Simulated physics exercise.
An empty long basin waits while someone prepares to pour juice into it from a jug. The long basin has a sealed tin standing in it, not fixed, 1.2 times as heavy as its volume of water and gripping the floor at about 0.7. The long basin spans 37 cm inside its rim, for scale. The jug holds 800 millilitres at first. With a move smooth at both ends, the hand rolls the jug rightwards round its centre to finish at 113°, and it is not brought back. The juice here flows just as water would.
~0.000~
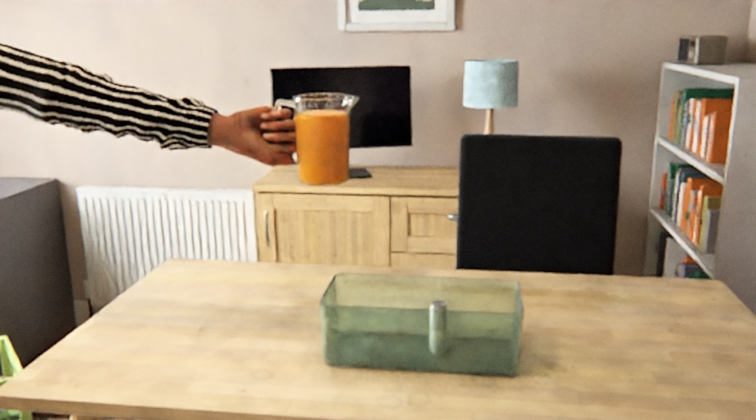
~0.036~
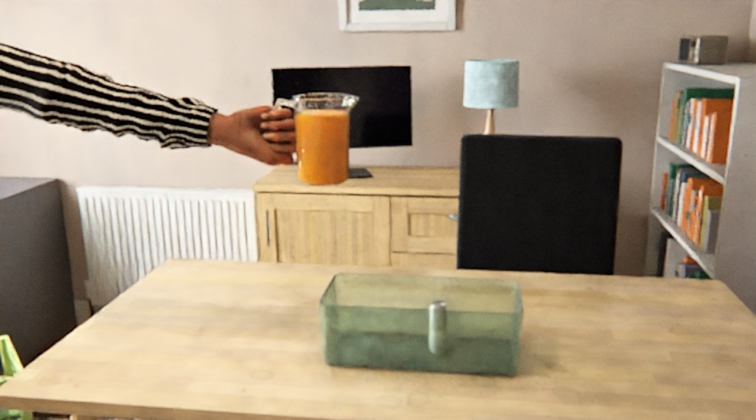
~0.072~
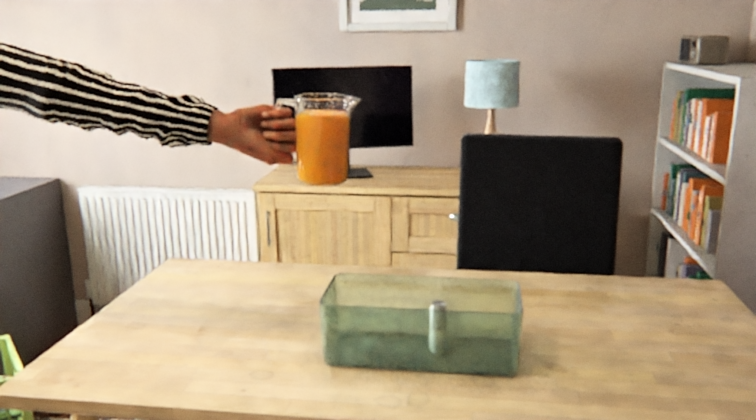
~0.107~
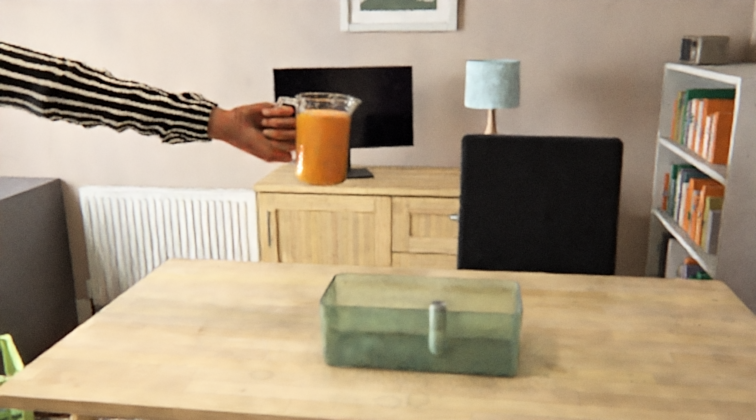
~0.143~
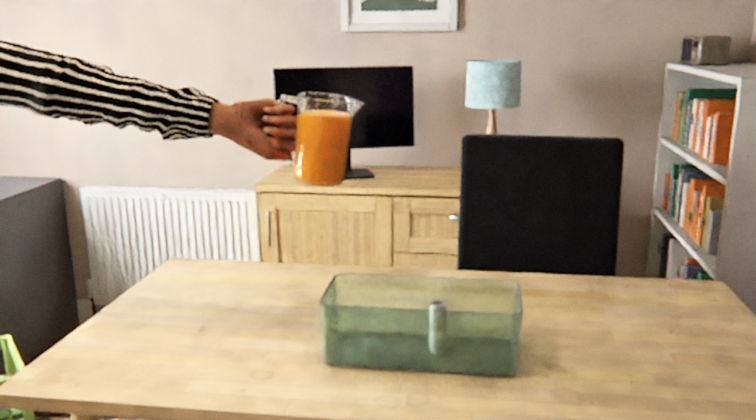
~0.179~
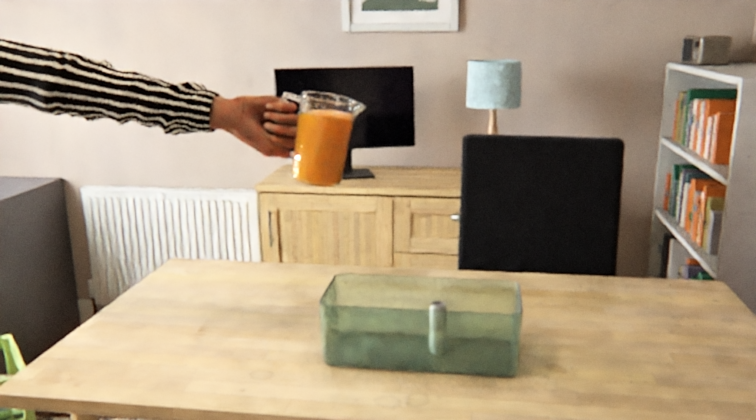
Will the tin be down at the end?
Odds are it is tipped over.
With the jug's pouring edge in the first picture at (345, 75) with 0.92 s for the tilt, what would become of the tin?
After that, the tin stays vertical.
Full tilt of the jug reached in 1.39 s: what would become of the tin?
Then the tin tumbles.
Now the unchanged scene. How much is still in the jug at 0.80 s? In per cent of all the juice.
32 %.
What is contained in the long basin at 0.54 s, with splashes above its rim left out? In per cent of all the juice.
Close to 0 in a hundred.
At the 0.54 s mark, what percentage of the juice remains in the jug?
Some 86 % of it is still there.
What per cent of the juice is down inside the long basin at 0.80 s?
I reckon close to 28 per cent.
By 0.54 s the tilt is 76° and 87 per cent is still to pour; the tin stands where it began.
By 0.80 s the tilt is 111° and 32 per cent is still to pour; the tin stands 2 cm from where it began.
By 1.08 s the tilt is 113° and 2 per cent is still to pour; the tin lies on its side.
By 1.38 s the tilt is 113° and 0 per cent is still to pour; the tin lies on its side.
At rest the tin lies on its side.
